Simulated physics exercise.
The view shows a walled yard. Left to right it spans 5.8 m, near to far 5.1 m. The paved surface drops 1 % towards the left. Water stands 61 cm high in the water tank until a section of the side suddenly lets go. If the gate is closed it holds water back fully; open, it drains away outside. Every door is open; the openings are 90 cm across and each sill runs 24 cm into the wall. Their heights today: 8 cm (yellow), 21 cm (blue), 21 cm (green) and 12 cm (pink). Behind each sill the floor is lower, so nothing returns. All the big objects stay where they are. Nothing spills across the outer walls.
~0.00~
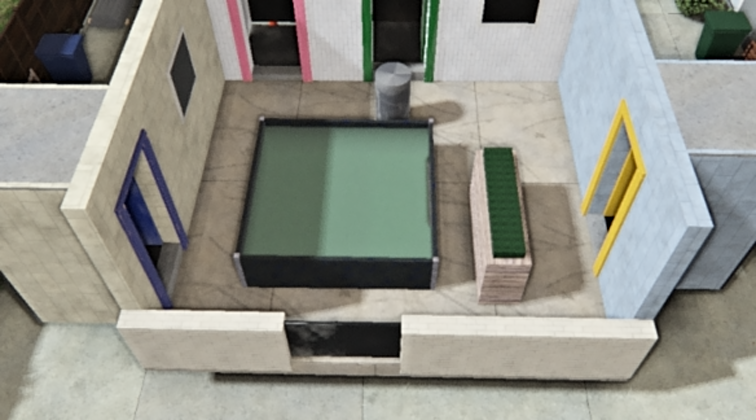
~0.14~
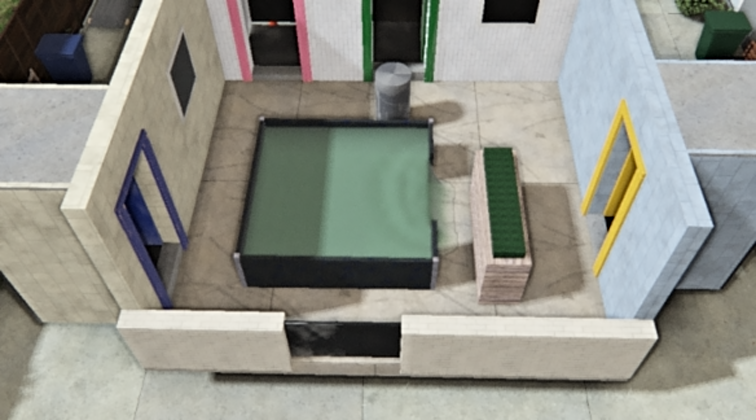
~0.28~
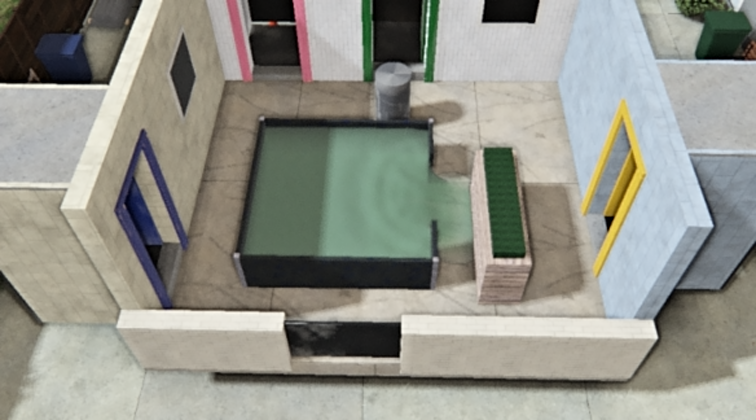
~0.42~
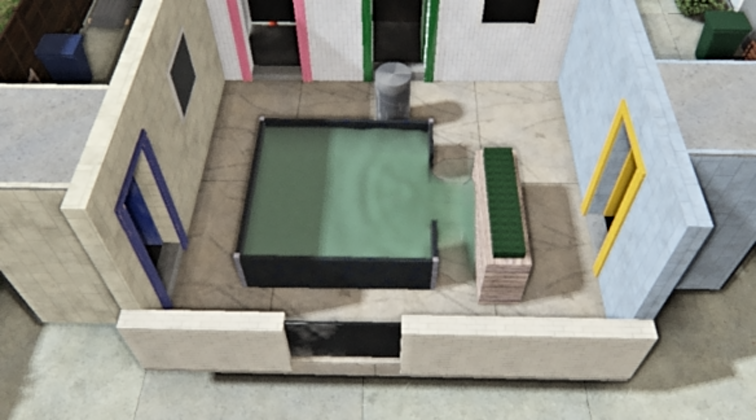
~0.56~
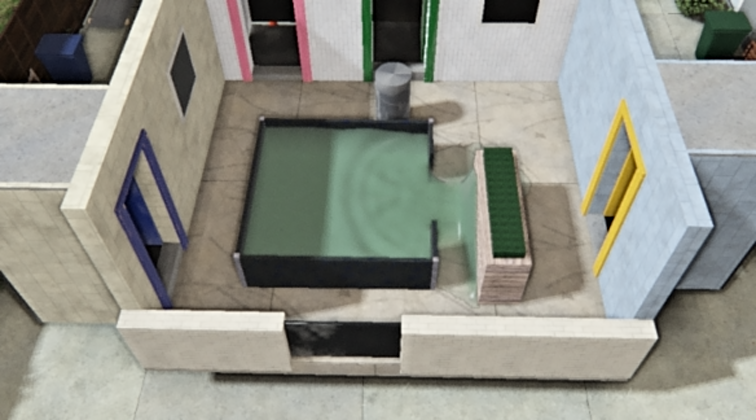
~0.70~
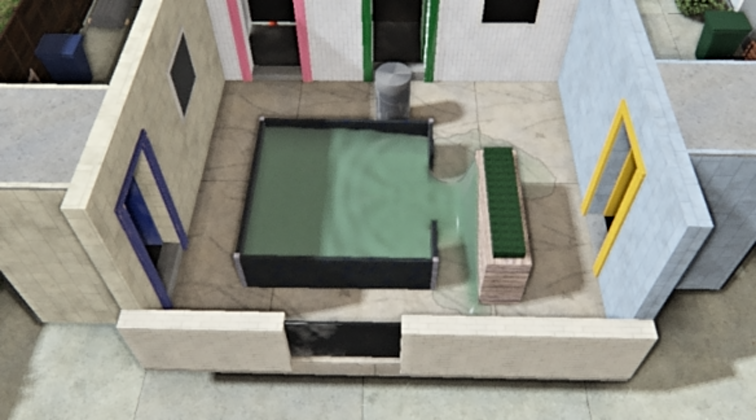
Greenish water lies still in a dark-walled square tank in a walled, paved yard seen from a high, fixed viewpoint. A brick planter topped with green stands to its right, a grey cylinder behind, with pink and green doorways at the back, blue left, yellow right. A gap opens in the tank's right side, and rippling water pours through, reaches the planter and spreads around it.
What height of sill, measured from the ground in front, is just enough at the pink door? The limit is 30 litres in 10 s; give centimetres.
Close to 12.5 cm is just enough.
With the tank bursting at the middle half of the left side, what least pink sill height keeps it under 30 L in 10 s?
About 23 cm.
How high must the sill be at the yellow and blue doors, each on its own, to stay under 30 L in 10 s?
About 9.5 cm at yellow and 14.0 cm at blue.
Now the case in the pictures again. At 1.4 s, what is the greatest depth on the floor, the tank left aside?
Roughly 49 cm.
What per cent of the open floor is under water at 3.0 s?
Near 65 per cent is wet.
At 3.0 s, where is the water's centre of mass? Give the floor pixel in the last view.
At about (390, 207).
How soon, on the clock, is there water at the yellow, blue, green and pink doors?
Yellow 2.0 s, blue 2.6 s, green 1.8 s, pink 3.2 s.
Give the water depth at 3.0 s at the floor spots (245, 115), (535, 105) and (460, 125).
Roughly 0, 19 and 4 cm, in turn.
After 1.4 s water covers 30 % of the floor, deepest (49 cm) near (461, 224); it has not reached the pink door.
After 3.0 s water covers 65 % of the floor, deepest (34 cm) near (449, 224); it has not reached the pink door.
After 10.0 s water covers 100 % of the floor, deepest (20 cm) near (226, 82); 16 cm at the pink door, 34 litres in over its 12 cm sill.
At the pink door as built, the water arrived by 3.2 s and peaked near 18 cm at 8.2 s.
Run again over the same 10 s with other heights there, 45 litres in over 11 cm, 13 litres over 14.5 cm. The limit of 30 litres is kept from about 12.5 cm up.
